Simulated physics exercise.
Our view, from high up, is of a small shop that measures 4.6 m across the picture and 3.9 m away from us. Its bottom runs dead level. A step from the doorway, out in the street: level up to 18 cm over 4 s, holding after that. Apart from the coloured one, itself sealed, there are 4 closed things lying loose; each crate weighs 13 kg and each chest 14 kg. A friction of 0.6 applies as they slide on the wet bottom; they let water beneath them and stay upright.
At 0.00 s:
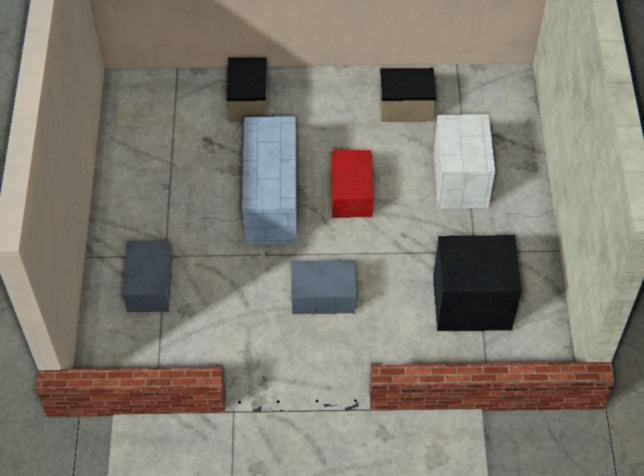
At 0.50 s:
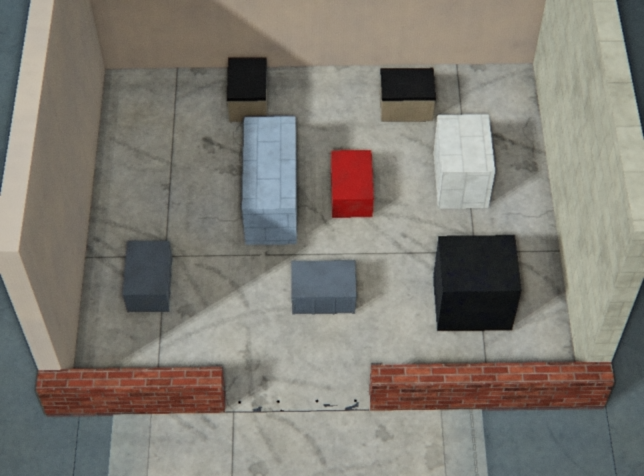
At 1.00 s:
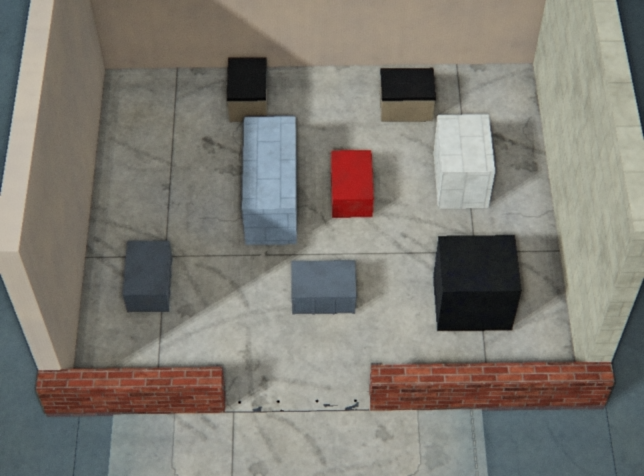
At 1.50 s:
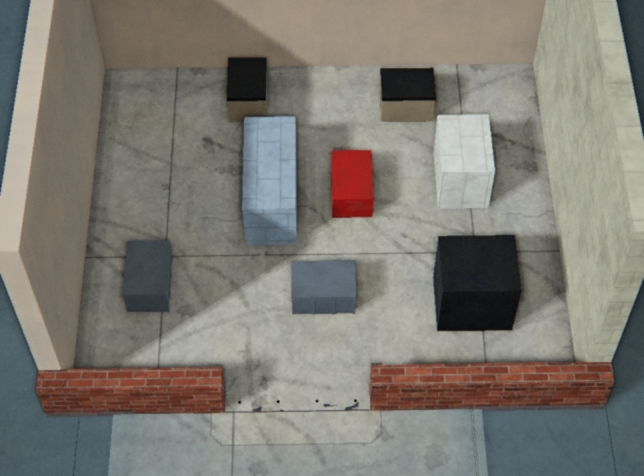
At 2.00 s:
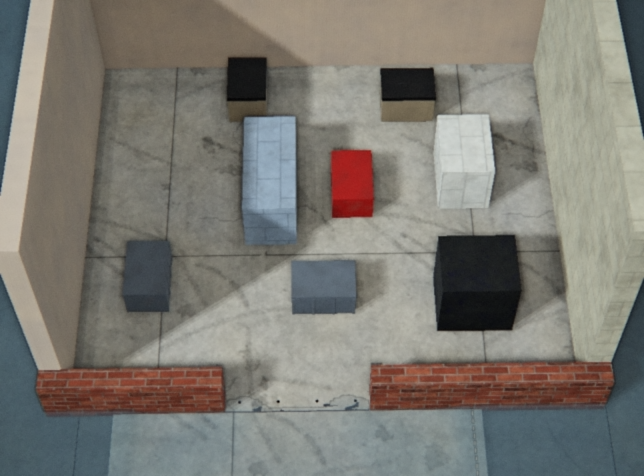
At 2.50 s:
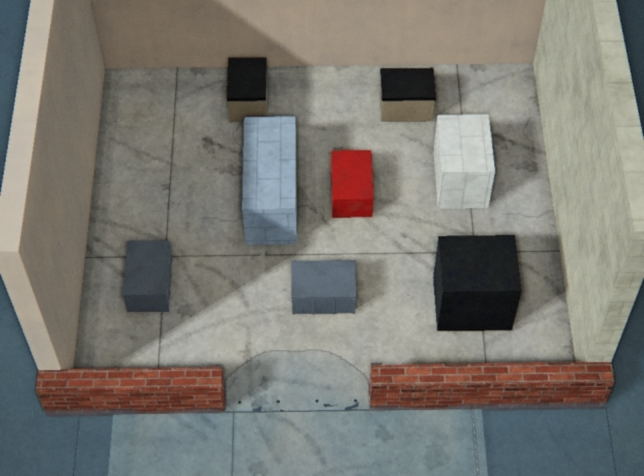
Water spreads across the ground outside a small walled room, then edges through the gap in the low brick wall in a shallow rounded patch, while the red box and the grey, black, white and blue blocks inside stay still.
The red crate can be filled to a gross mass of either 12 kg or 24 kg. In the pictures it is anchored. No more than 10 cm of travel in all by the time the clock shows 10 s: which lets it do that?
Only the bigger ballast works.
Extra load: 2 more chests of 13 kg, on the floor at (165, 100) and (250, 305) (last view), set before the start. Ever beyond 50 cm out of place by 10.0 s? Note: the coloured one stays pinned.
Well, below half a metre and then beyond half a metre.
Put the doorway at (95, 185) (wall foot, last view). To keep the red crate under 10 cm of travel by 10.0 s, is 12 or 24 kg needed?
Moved there, the light choice works.
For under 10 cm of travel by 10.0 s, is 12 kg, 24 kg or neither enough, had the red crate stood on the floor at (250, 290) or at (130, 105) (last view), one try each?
Taking the two spots in turn, neither keeps it, then only the heavier keeps it.
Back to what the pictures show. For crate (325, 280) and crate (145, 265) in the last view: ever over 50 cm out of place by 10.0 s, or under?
In turn: Beyond, below.
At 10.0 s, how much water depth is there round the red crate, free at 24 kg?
Something like 5 centimetres.
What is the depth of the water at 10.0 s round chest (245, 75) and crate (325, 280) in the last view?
First about 7 cm, second about 8 cm.
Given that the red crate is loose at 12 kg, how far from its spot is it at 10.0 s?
Roughly 80 cm.
After 3.5 s the red crate would be 0 cm from its start with 12 kg and 0 cm from its start with 24 kg; 0 cm of water round it then.
After 4.5 s the red crate would be 0 cm from its start with 12 kg and 0 cm from its start with 24 kg; 0 cm of water round it then.
After 7.0 s the red crate would be 16 cm from its start with 12 kg and 1 cm from its start with 24 kg; 3 cm of water round it then.
After 10.0 s the red crate would be 87 cm from its start with 12 kg and 1 cm from its start with 24 kg; 5 cm of water round it then.
